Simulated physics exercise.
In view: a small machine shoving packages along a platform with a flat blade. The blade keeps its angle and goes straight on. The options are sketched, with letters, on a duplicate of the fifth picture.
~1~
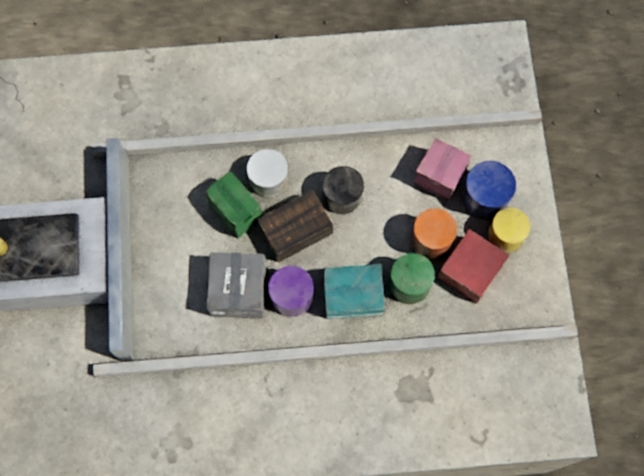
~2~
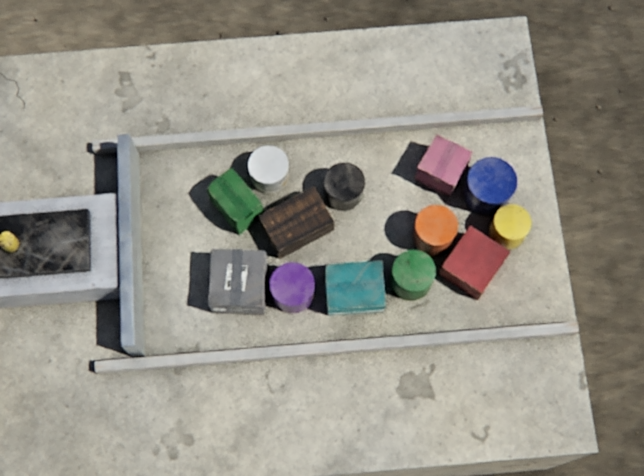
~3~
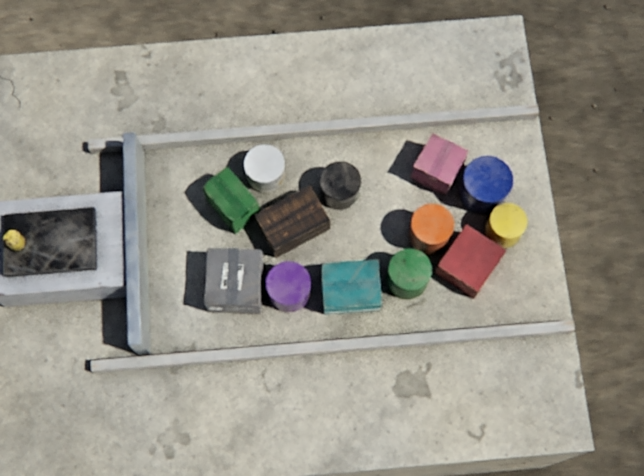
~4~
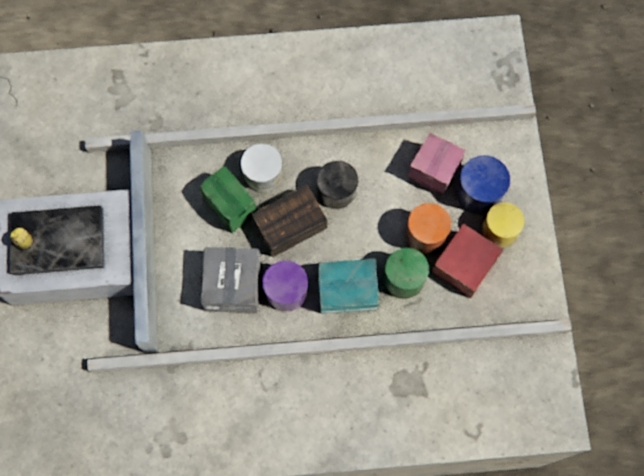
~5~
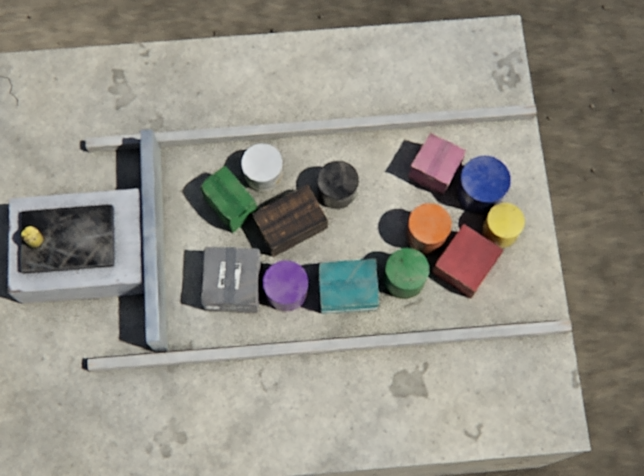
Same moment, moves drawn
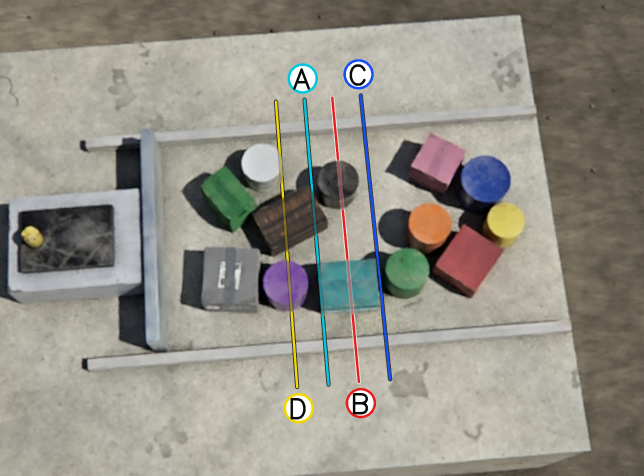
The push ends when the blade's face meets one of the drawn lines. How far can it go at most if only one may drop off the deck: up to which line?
C.
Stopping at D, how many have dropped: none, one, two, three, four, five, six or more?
In all, none.
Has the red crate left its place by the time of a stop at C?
By then, yes.
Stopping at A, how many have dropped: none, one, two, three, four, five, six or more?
The count is none.
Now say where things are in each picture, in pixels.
In the first picture, robot (40, 246); black crate (296, 226); turquoise box (353, 292).
In the second picture, robot (51, 242); green canister (412, 275).
In the third picture, robot (57, 241); purple pail (289, 288).
In the fourth picture, robot (64, 239); pink box (436, 164).
In the fifth picture, robot (75, 238); red crate (468, 261); blue pail (483, 185); white pail (263, 168).
On the marked copy, A at (316, 235); B at (345, 233); C at (375, 231); D at (286, 238).
Taking C. A third of the way, robot (157, 231); red crate (474, 261); green canister (420, 273).
Two thirds of the way, robot (238, 225); red crate (534, 263); yellow canister (507, 223).
When it is over, robot (298, 220); red crate (555, 251); green canister (555, 299); none fallen.
As for the rest, A is within the limit but short; B is within the limit but short; D is within the limit but short.
